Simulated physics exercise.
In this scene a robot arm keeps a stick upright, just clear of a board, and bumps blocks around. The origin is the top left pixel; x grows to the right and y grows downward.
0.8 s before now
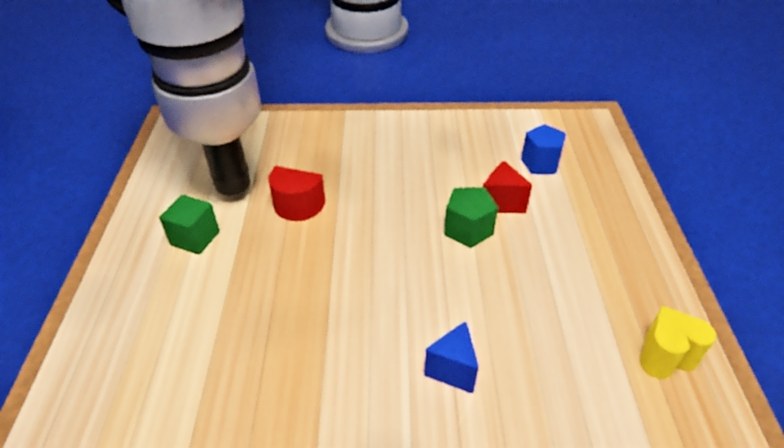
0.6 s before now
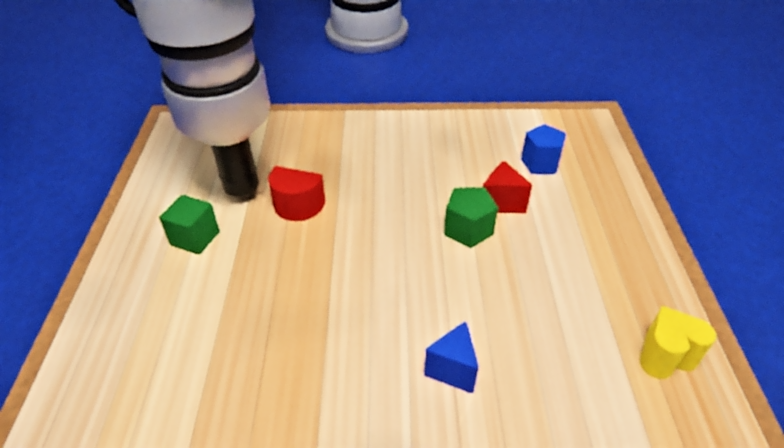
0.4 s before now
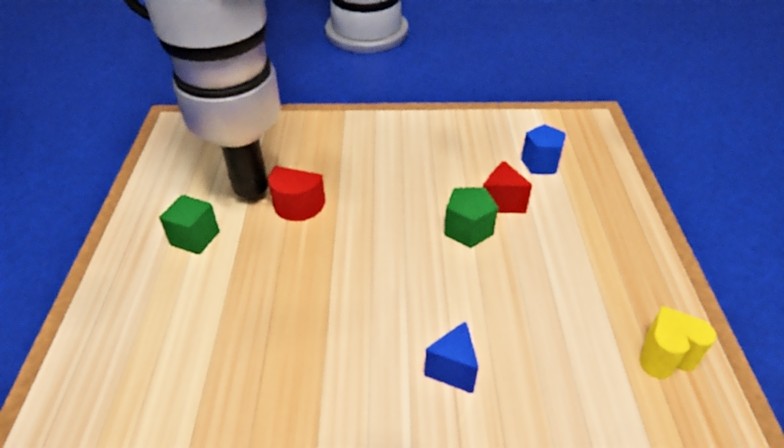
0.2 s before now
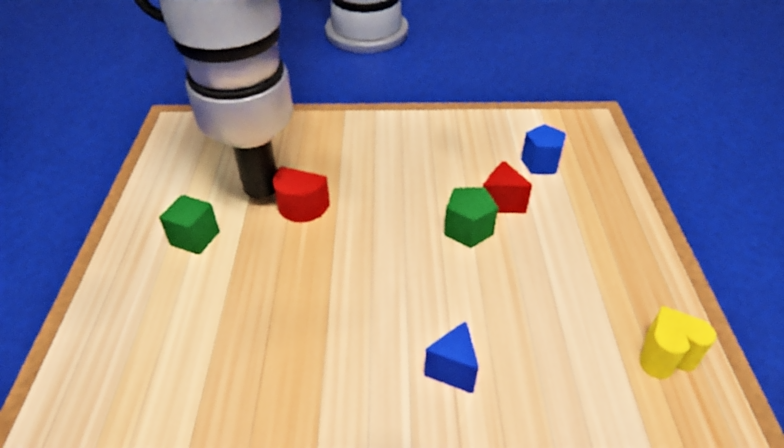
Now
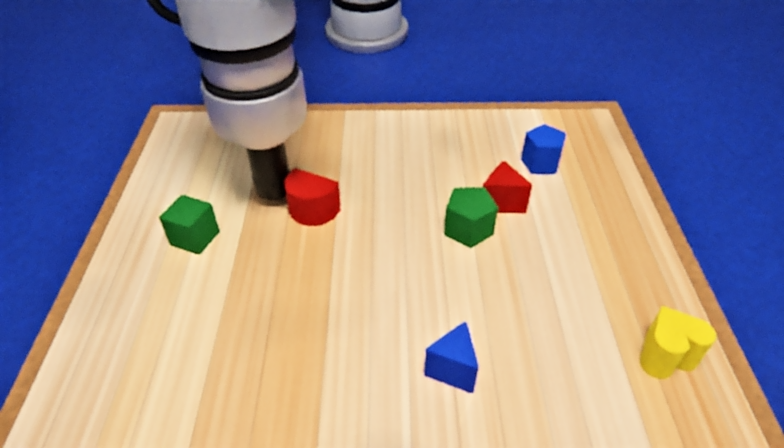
A white robotic arm with black bands and a dark stick moves over a pale wooden board on a blue surface, seen from above at an angle by a still camera. A green block sits at left, a red rounded block beside the stick, green, red and blue blocks toward the upper right, a blue triangular block below, and a yellow heart at right. The stick slides right, meets the rounded block and pushes it slightly rightward.
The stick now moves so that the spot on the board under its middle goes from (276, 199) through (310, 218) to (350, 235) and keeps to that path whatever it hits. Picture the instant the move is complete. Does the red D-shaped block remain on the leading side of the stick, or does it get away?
In front, I predict.
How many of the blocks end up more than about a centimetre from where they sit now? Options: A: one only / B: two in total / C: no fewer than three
Choice A: One only.
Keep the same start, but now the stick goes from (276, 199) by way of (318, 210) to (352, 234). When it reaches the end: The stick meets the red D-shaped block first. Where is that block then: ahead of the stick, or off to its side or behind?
It stays ahead.
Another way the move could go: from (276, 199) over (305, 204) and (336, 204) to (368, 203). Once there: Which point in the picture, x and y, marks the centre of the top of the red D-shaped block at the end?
Around (374, 203).
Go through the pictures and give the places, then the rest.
The first picture shows tip of the stick at (233, 185), middles of tops, green square block at (185, 210), red D-shaped block at (293, 179).
The second picture shows stick at (241, 186), nothing pushed.
The third picture shows stick at (251, 187), nothing pushed.
The fourth picture shows stick at (262, 188), red D-shaped block at (297, 180).
The fifth picture shows stick at (274, 189), green square block at (185, 210), red D-shaped block at (308, 183).
What follows on the original path. Halfway along, stick at (309, 208); red D-shaped block at (349, 201).
At the end, stick at (350, 225); green square block unmoved; red D-shaped block at (393, 217).
